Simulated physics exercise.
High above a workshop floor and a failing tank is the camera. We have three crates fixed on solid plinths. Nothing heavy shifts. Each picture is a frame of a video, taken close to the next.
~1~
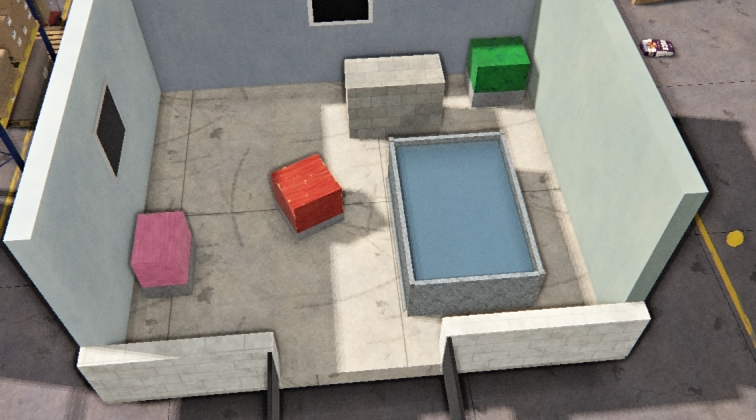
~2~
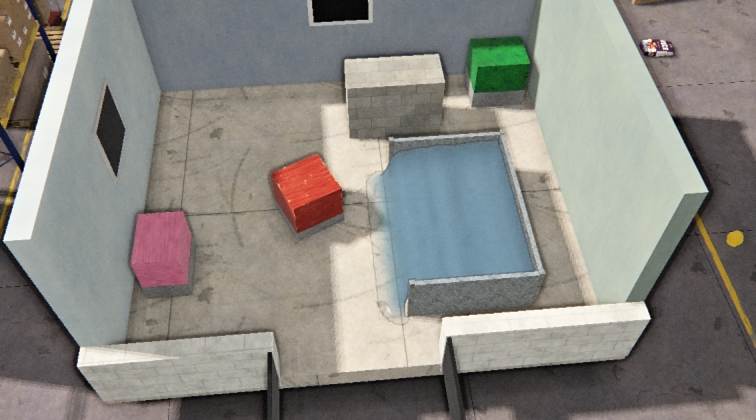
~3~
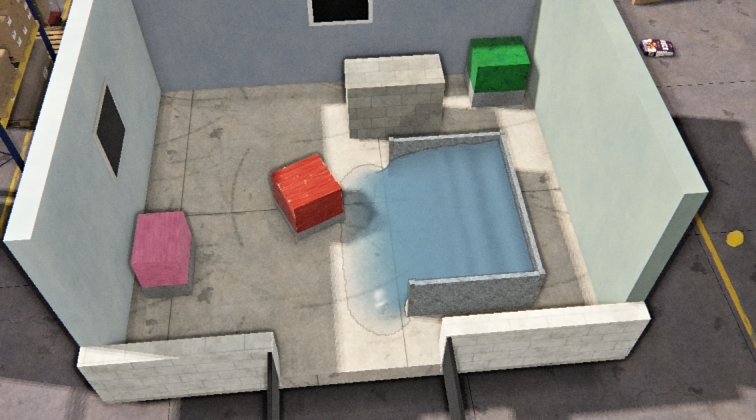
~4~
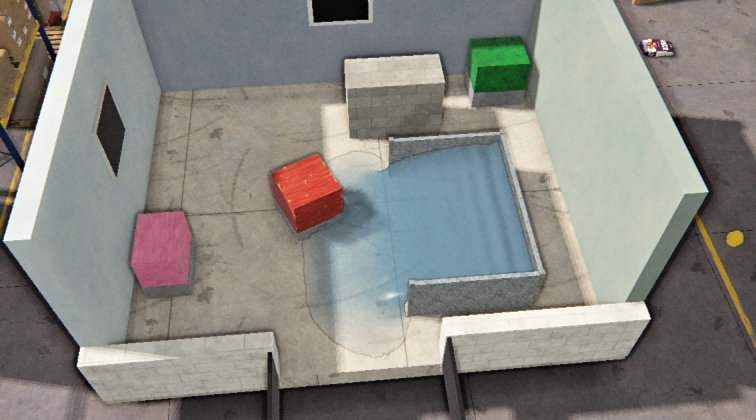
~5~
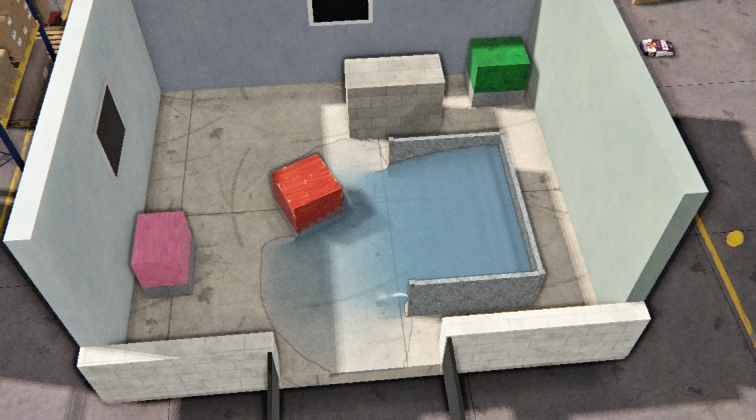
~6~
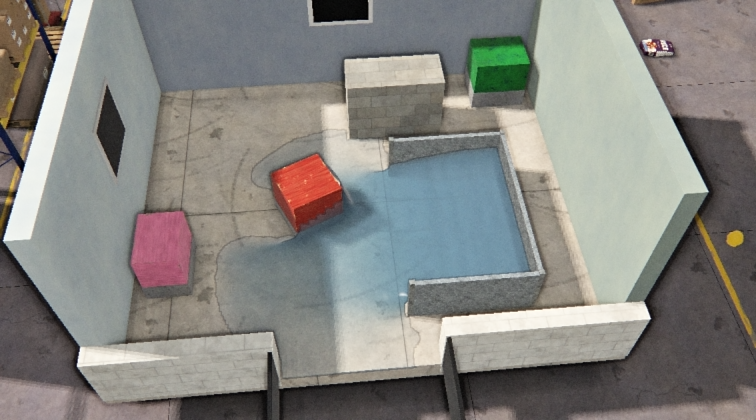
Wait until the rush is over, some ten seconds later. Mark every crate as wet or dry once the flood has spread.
Pink crate: Wet, red crate: Wet, green crate: Dry.
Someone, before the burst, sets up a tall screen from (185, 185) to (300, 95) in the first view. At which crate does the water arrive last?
The crate marked green.
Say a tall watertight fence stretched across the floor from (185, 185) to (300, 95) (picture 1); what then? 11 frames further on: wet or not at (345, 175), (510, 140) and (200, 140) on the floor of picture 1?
As listed: Covered, dry, no water.
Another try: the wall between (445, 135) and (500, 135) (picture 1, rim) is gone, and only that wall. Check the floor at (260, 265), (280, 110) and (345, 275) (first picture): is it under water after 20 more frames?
First spot unwetted, second drenched, third unwetted.
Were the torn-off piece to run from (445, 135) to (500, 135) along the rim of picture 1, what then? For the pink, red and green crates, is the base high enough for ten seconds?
Result - pink crate is not reached; red crate is not reached; green crate gets flooded.
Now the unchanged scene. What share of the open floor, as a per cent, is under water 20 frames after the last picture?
Roughly 75 percent, I'd say.
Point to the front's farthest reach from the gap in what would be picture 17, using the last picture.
Near (162, 94).
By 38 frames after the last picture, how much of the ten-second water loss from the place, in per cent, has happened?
Note - share reached: 65 %.
A moment on, water covers 50 % of the floor; the pink crate water round its plinth, the red crate water round its plinth, the green crate not reached.
Next, water covers 65 % of the floor; the pink crate water round its plinth, the red crate water round its plinth, the green crate not reached.
Then, water covers 75 % of the floor; the pink crate water round its plinth, the red crate water round its plinth, the green crate water round its plinth.
Later, water covers 85 % of the floor; the pink crate water round its plinth, the red crate water round its plinth, the green crate water round its plinth.
In the end, water covers 100 % of the floor; the pink crate was topped, the red crate was topped, the green crate stayed above the water.
